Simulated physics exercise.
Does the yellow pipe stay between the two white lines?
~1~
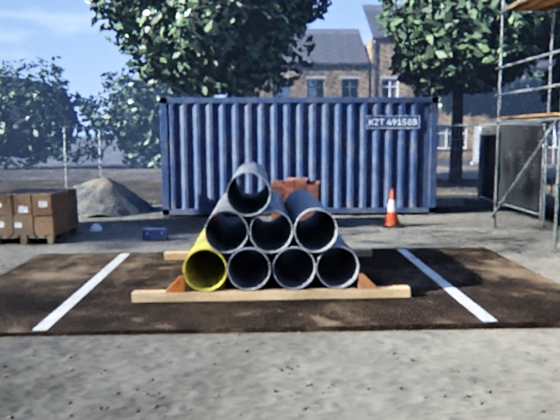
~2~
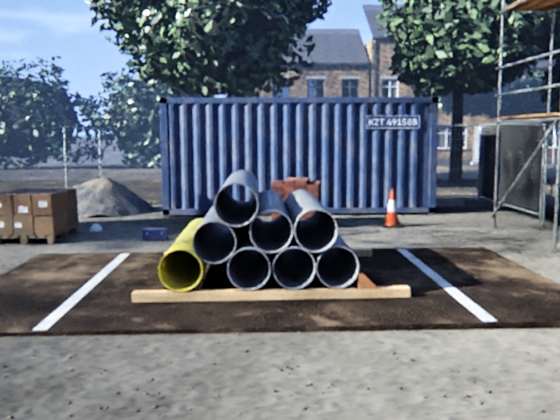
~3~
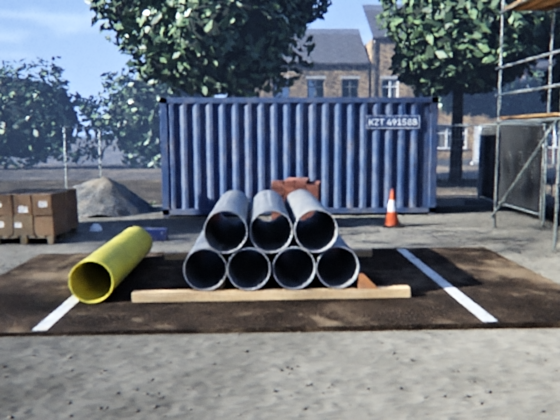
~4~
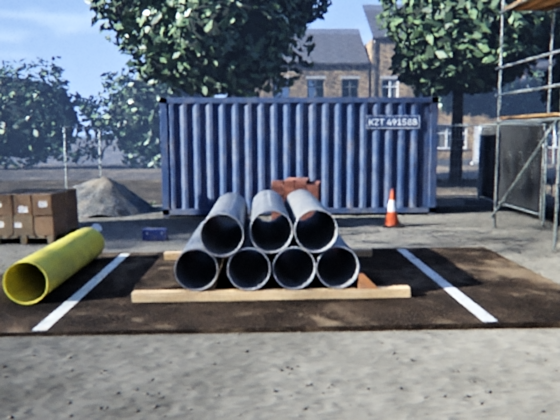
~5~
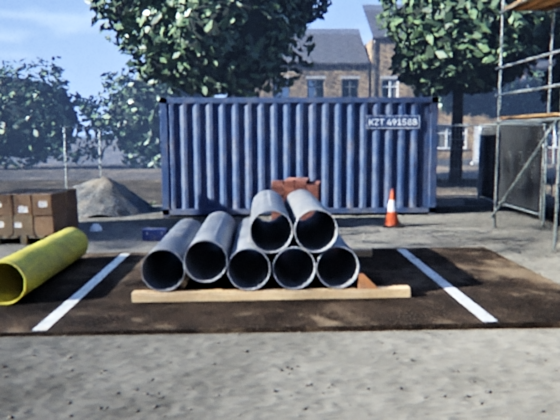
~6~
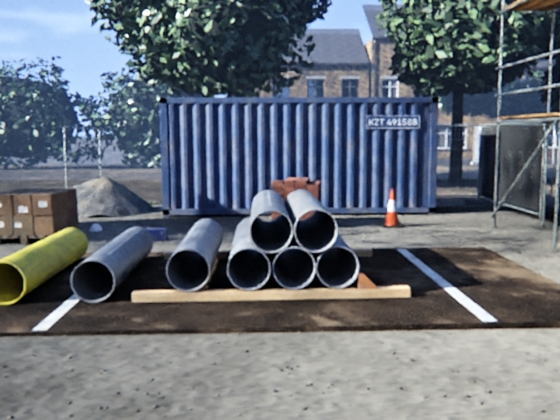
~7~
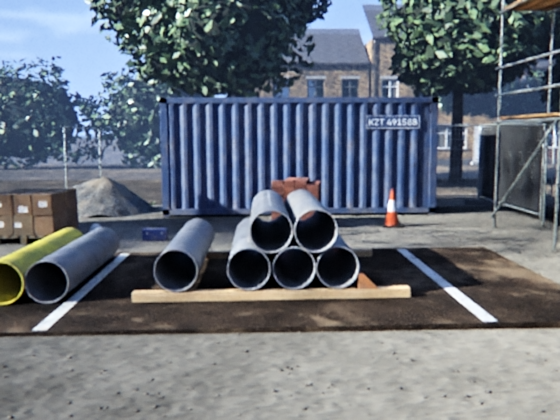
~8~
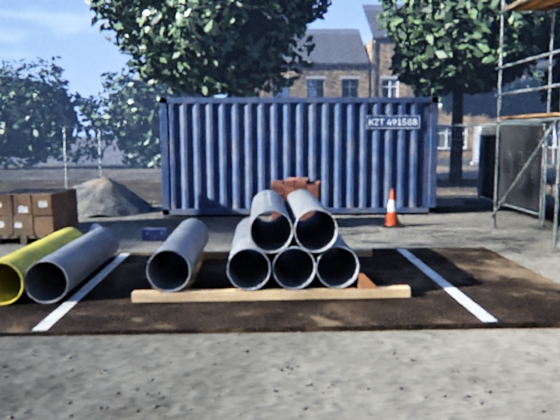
No, the yellow pipe rolled off to the left and came to rest beyond the left white line.
